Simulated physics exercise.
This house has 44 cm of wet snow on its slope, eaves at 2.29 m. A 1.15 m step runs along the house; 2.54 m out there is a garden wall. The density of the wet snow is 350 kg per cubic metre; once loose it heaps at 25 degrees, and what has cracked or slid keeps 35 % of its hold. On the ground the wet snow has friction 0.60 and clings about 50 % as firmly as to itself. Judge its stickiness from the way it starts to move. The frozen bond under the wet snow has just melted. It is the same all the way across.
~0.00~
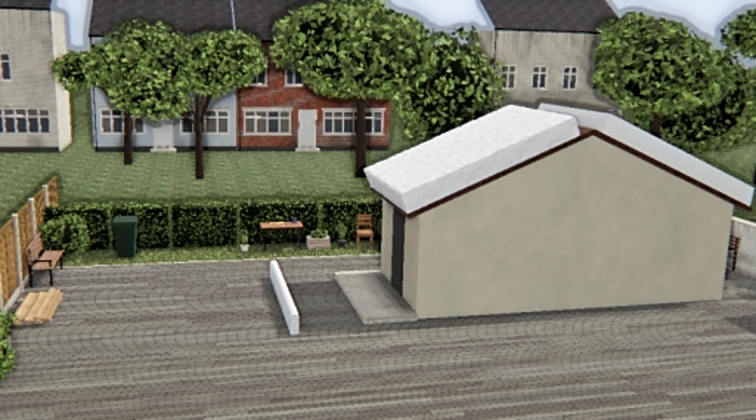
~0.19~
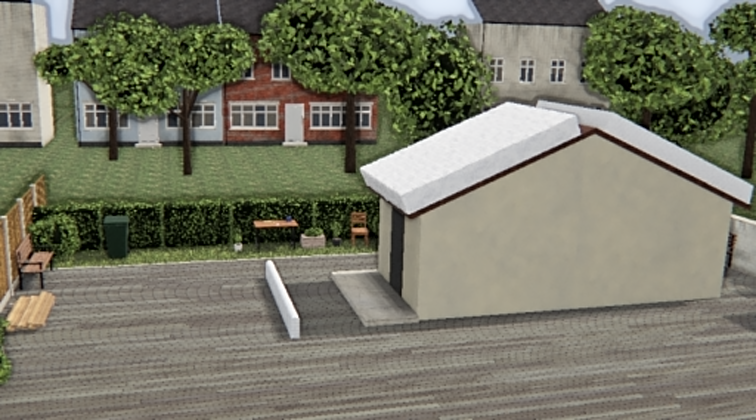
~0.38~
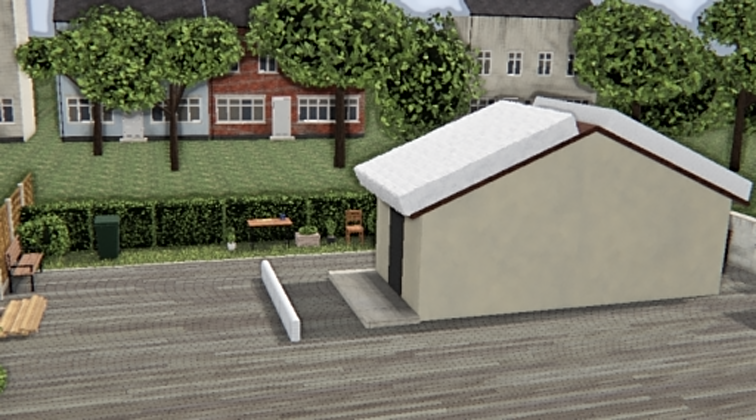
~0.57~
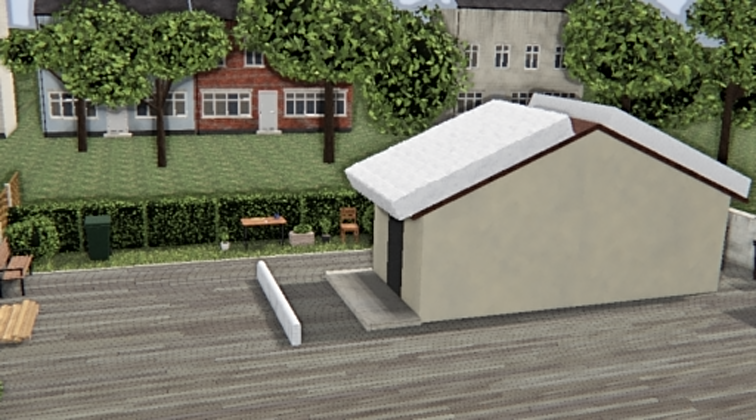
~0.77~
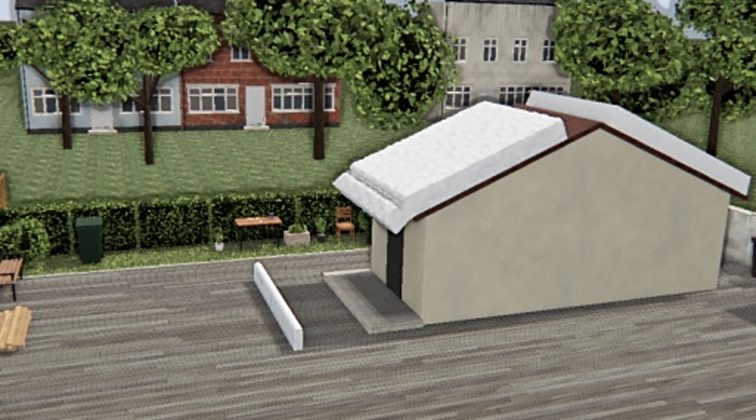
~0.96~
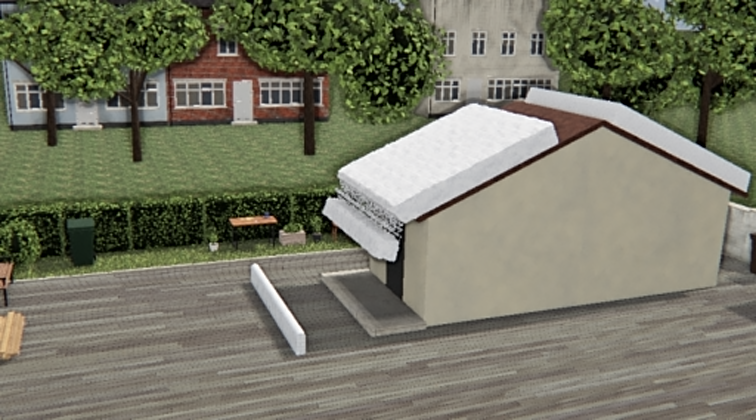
Paved yard beside a beige outbuilding, a thick white snow layer sliding down the left roof slope and cracking over the eaves.
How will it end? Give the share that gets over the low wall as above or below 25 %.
It comes out above 25 %.
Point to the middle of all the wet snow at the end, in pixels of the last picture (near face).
At about (307, 332).
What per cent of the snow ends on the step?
Some 6 per cent.
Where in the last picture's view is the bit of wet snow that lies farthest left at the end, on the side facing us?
Around (173, 359).
After 1.32 s, 77 % is still on the roof and 0 % is past the low wall.
After 1.75 s, 54 % is still on the roof and 0 % is past the low wall.
After 2.17 s, 22 % is still on the roof and 1 % is past the low wall.
After 2.60 s, none is still on the roof and 21 % is past the low wall.
After 3.80 s, none is still on the roof and 34 % is past the low wall.
